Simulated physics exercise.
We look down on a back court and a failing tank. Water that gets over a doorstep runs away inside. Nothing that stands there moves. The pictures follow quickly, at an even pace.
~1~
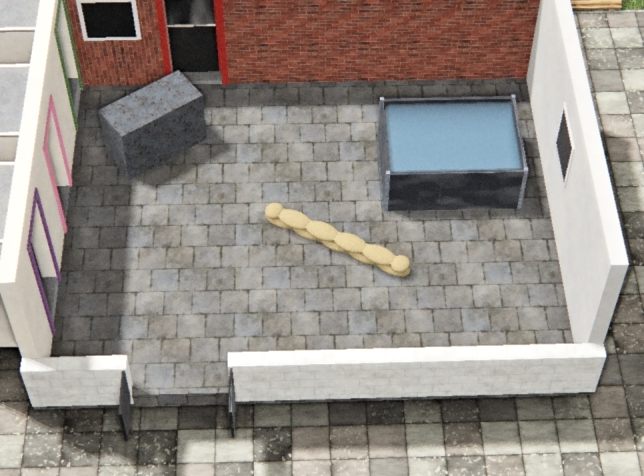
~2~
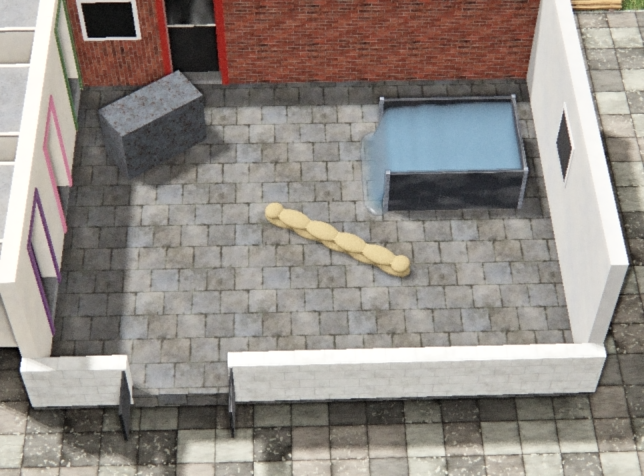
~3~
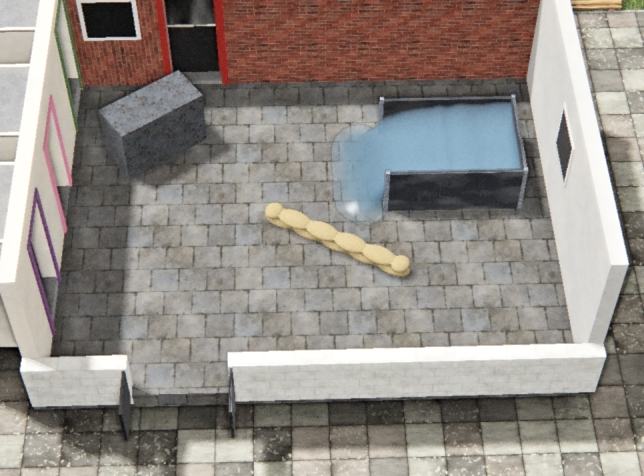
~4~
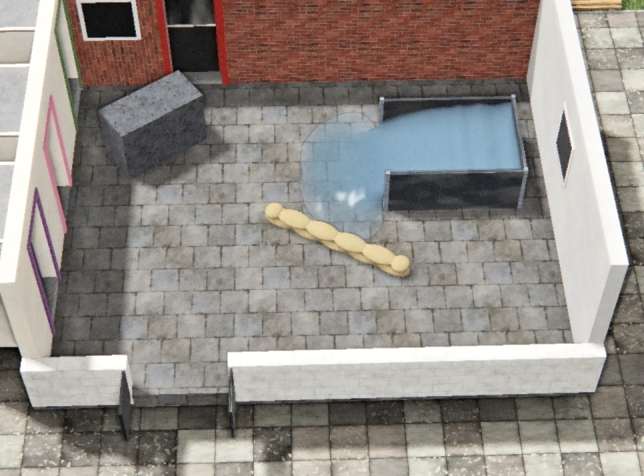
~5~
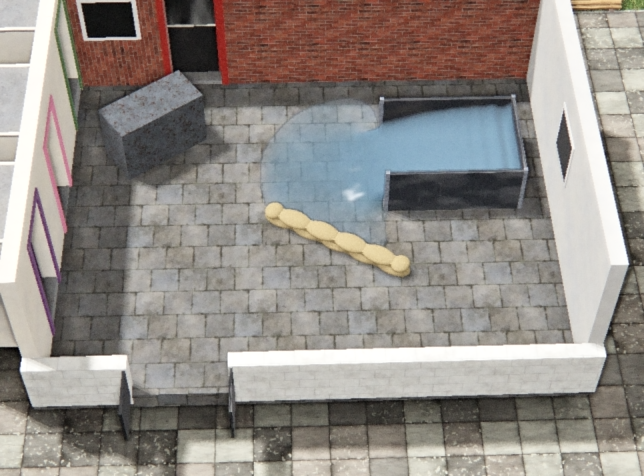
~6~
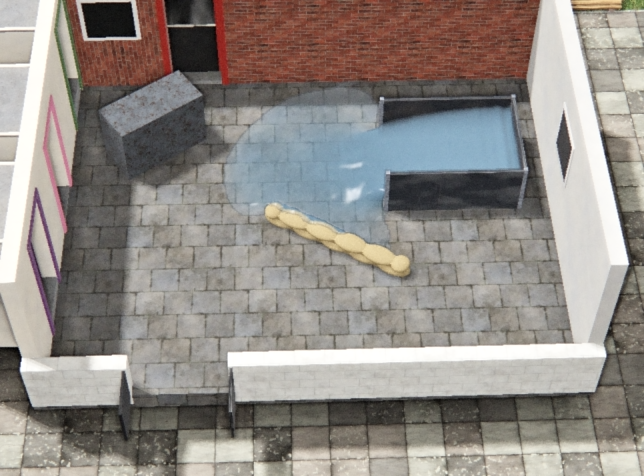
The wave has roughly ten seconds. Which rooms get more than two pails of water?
One by one: The green door holds within the limit; the pink door floods; the red door floods; the purple door holds within the limit.
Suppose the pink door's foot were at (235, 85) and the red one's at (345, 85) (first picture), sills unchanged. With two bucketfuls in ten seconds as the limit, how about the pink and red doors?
Pink door is over; red door is under.
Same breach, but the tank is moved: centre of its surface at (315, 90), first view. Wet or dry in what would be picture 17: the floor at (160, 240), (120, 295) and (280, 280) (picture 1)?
In turn: Flooded, under water, clear.
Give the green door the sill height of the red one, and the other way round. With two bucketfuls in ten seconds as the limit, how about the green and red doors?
One by one: The green one takes more; the red one keeps below it.
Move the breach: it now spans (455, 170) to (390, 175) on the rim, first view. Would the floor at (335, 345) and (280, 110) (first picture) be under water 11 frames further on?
As listed: Covered, not flooded.
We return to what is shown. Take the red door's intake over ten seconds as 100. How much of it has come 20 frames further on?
Close to 55 %.
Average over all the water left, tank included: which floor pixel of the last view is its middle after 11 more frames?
Near (311, 171).
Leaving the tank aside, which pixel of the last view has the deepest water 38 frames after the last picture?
At about (84, 382).
A moment on, water covers 30 % of the floor; the green door not reached, the pink door wet at the sill, nothing in, the red door wet at the sill, nothing in, the purple door not reached.
Next, water covers 40 % of the floor; the green door wet at the sill, nothing in, the pink door far over two buckets in, the red door under two buckets in, the purple door not reached.
Then, water covers 55 % of the floor; the green door wet at the sill, nothing in, the pink door far over two buckets in, the red door far over two buckets in, the purple door wet at the sill, nothing in.
Later, water covers 75 % of the floor; the green door wet at the sill, nothing in, the pink door far over two buckets in, the red door far over two buckets in, the purple door wet at the sill, nothing in.
In the end, water covers 95 % of the floor; the green door wet at the sill, nothing in, the pink door far over two buckets in, the red door far over two buckets in, the purple door wet at the sill, nothing in.
